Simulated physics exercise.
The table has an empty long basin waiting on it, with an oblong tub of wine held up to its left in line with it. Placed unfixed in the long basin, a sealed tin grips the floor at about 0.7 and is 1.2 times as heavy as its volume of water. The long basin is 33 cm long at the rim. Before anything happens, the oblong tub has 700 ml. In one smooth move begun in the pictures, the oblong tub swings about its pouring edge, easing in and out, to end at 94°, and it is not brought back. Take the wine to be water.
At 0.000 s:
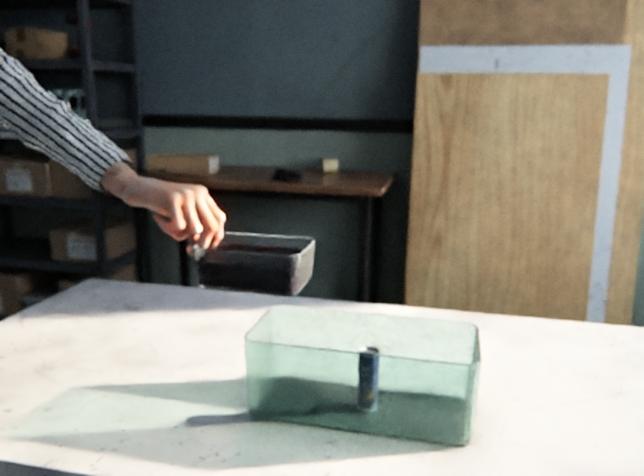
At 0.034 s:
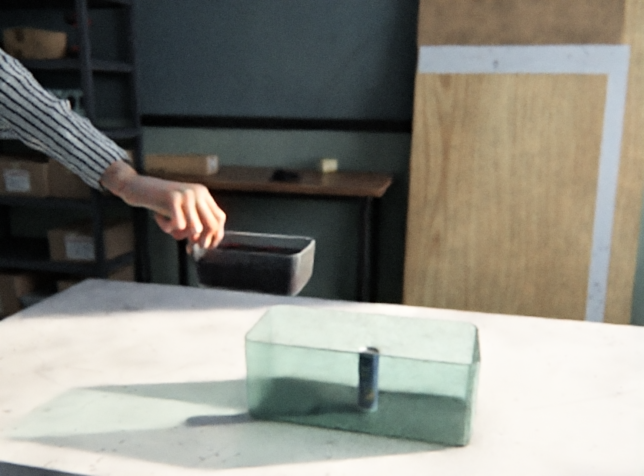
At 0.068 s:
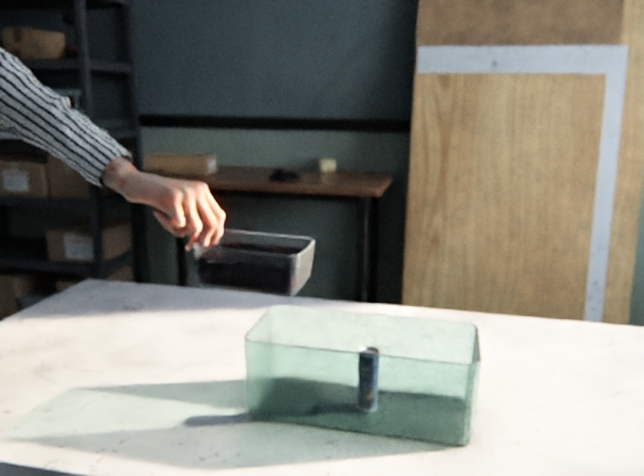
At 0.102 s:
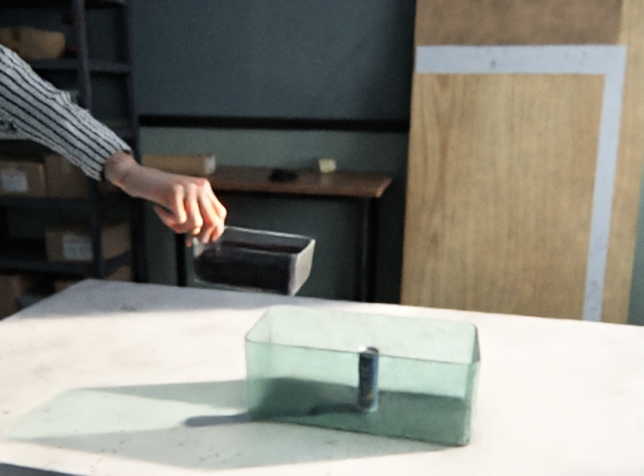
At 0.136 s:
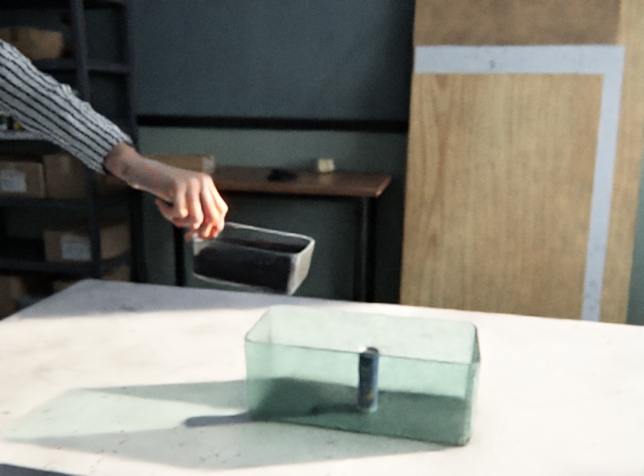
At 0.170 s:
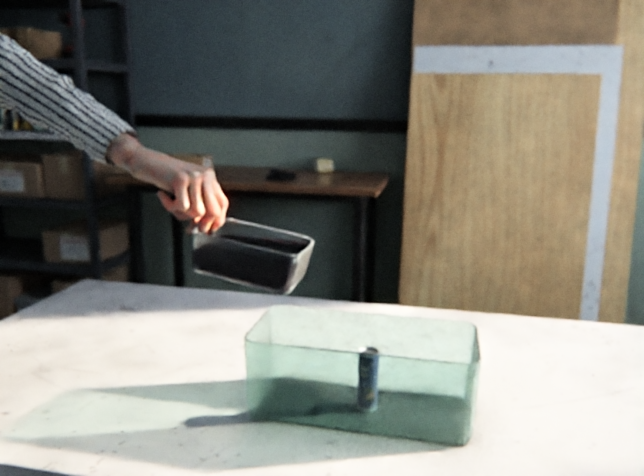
To begin with, a hand in a striped sleeve holds a small tub of dark liquid level, above and to the left of a clear greenish basin with a small tin standing inside on a pale table. Then the hand gradually tilts the tub slightly, its right end dipping lower.
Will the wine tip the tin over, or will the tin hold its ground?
Here's my call: It does not tip.
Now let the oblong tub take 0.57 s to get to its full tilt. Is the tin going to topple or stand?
In that case the tin does not tip.
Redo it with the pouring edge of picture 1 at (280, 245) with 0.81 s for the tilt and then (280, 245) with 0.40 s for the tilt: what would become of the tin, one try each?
The tin overturns the first time and overturns the second time.
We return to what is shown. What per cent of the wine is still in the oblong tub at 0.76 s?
I reckon near 7 per cent still sits there.
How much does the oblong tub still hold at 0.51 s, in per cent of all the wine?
Fraction remaining: Approx. 54 per cent.
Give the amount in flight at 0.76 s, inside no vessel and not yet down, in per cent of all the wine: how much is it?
Something like 16 per cent is in the air then.
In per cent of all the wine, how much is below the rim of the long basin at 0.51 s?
About 4%.
Then, 0.51 s in, the tilt is 66° and 54 per cent is still to pour; the tin stands where it began.
Then, 0.76 s in, the tilt is 93° and 7 per cent is still to pour; the tin stands where it began.
Then, 1.02 s in, the tilt is 94° and 1 per cent is still to pour; the tin stands where it began.
Then, 1.31 s in, the tilt is 94° and 0 per cent is still to pour; the tin stands where it began.
Finally, the tin stands where it began.
